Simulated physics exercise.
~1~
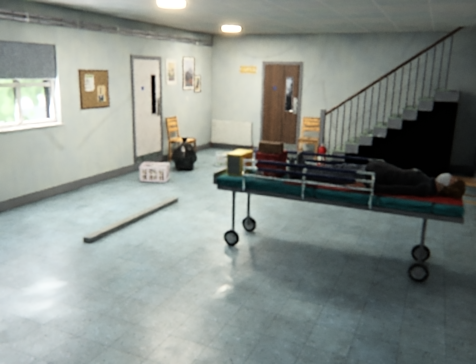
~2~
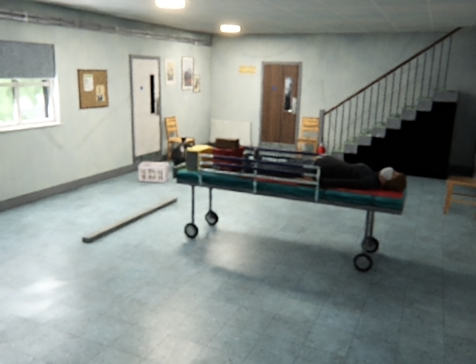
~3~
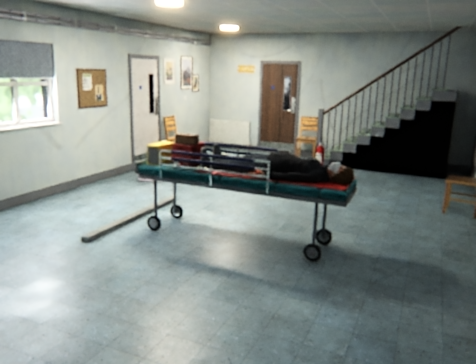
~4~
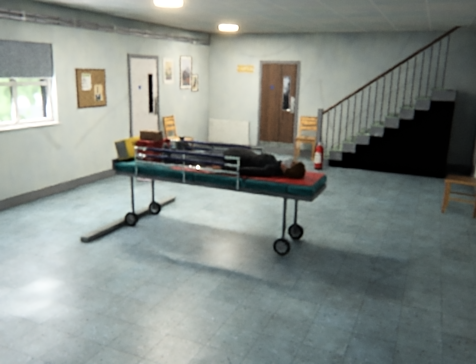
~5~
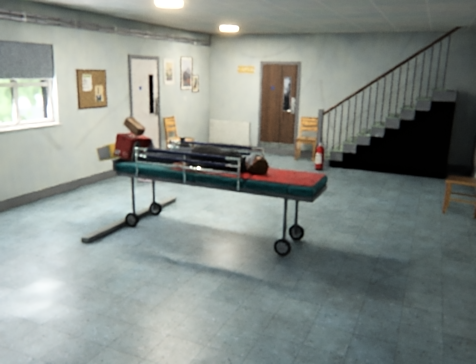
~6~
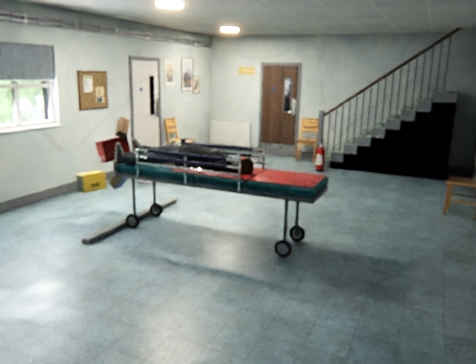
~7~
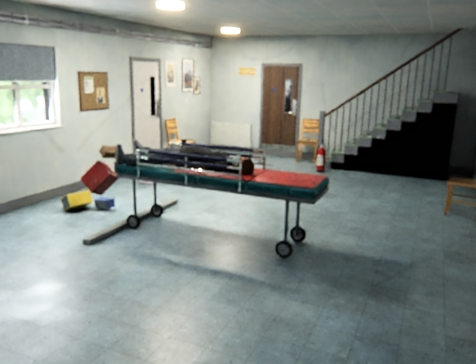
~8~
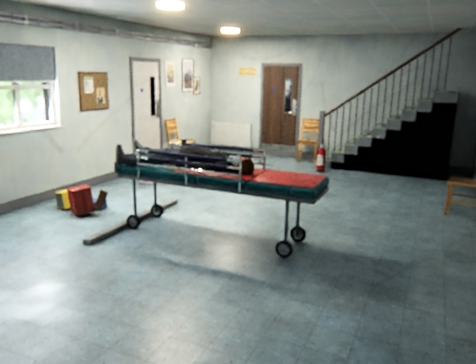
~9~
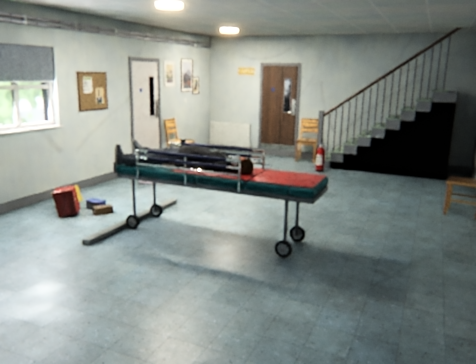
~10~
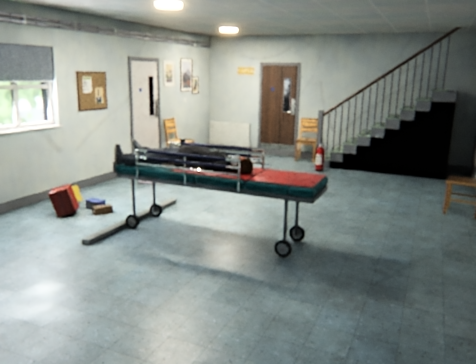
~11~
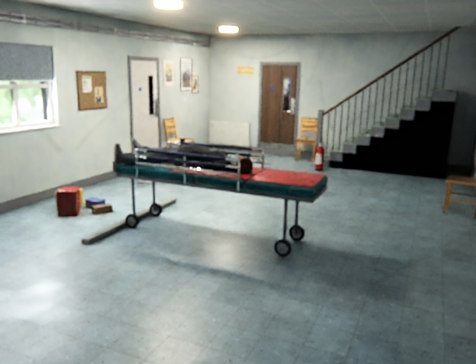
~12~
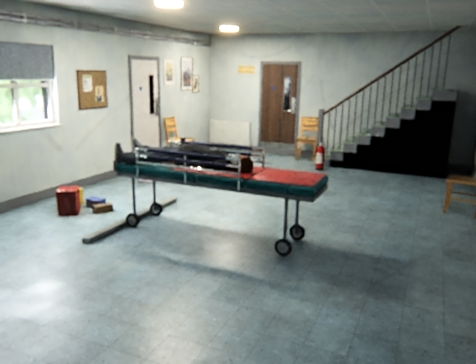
A person in dark clothing lies on a wheeled stretcher with a green and red mattress, seen from across a pale room with a window at left and stairs at right. A red holdall, a yellow box-shaped item and a brown box sit by the feet at the left end. The stretcher rolls left and halts at a long bar on the floor, and the person slides further left. The yellow item tips off first, then a small blue item, the red holdall and the brown box drop too. All settle on the floor beyond the bar, while the person stays aboard.
